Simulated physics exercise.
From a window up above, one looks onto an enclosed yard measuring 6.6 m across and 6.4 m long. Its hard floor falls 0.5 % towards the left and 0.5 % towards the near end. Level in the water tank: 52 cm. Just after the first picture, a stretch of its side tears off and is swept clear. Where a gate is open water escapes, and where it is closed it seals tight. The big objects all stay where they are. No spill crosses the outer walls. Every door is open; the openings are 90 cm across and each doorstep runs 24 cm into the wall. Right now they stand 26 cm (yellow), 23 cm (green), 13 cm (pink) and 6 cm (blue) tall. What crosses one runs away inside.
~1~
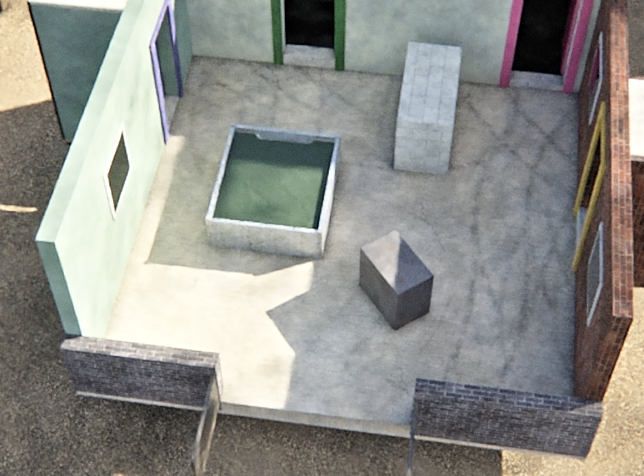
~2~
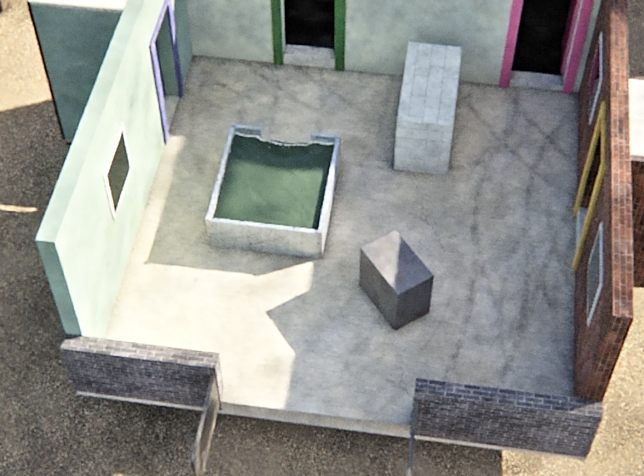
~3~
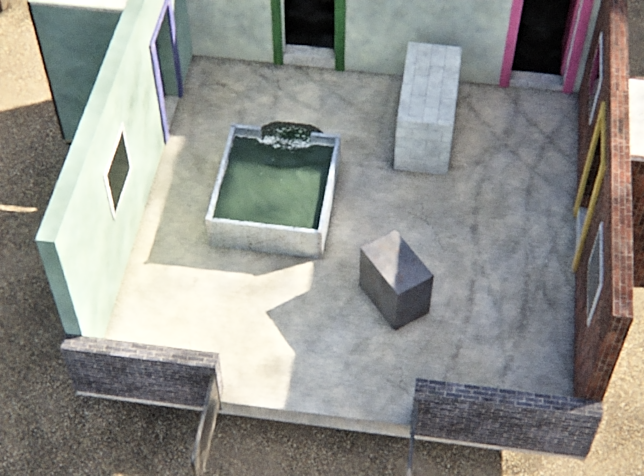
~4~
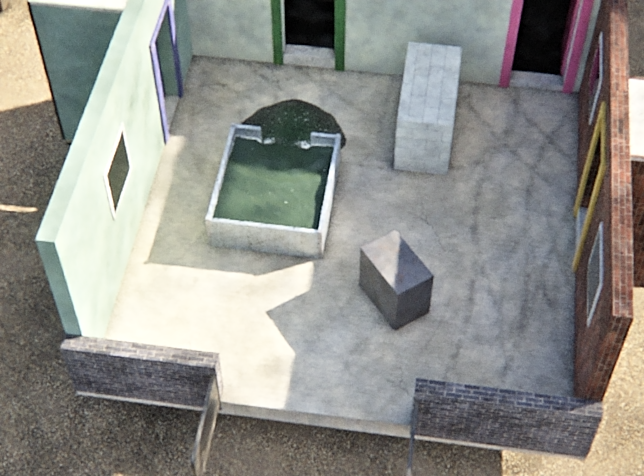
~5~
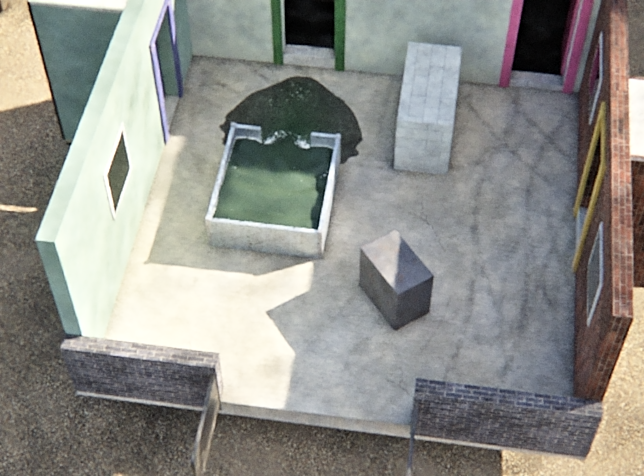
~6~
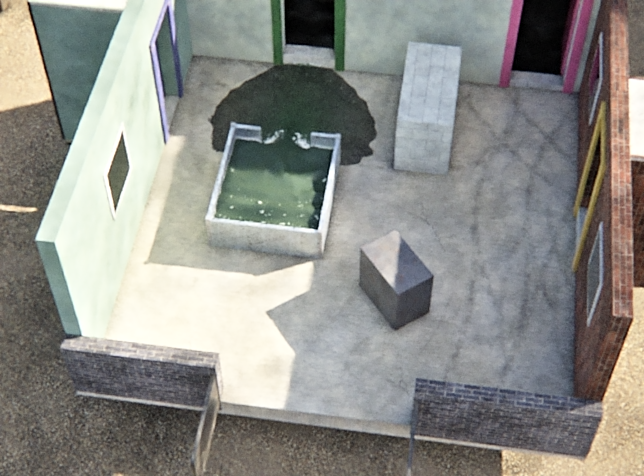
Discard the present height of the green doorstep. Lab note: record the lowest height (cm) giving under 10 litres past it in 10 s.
Lowest height: 20 cm.
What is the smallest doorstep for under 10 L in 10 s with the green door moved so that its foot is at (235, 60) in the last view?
Roughly 15 cm, give or take.
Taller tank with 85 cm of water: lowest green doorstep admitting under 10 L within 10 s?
Step height: Approx. 35 cm.
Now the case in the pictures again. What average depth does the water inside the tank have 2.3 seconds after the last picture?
About 26 cm.
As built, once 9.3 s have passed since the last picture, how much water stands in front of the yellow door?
About 1.5 cm.
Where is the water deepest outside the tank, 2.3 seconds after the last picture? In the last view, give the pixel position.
Near (193, 58).
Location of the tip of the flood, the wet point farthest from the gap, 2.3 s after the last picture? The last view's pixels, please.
In the last picture, around (572, 96).
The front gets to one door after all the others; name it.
Last: Yellow.
Then, 0.7 s after the last picture water covers 15 % of the floor, deepest (24 cm) near (289, 147); 23 cm at the green door, 0 litres in over its 23 cm doorstep.
Then, 2.3 s after the last picture water covers 25 % of the floor, deepest (22 cm) near (193, 58); 17 cm at the green door, 1 litre in over its 23 cm doorstep.
Then, 9.3 s after the last picture water covers 85 % of the floor, deepest (10 cm) near (95, 369); 6 cm at the green door, 1 litre in over its 23 cm doorstep.
At the green door as built, the water peaked near 24 cm, 0.9 s after the last picture.
Run again over the same 10 s with other heights there, 27 litres in over 17.5 cm, 1 litre over 23.5 cm. The limit of 10 litres is kept from about 20 cm up.
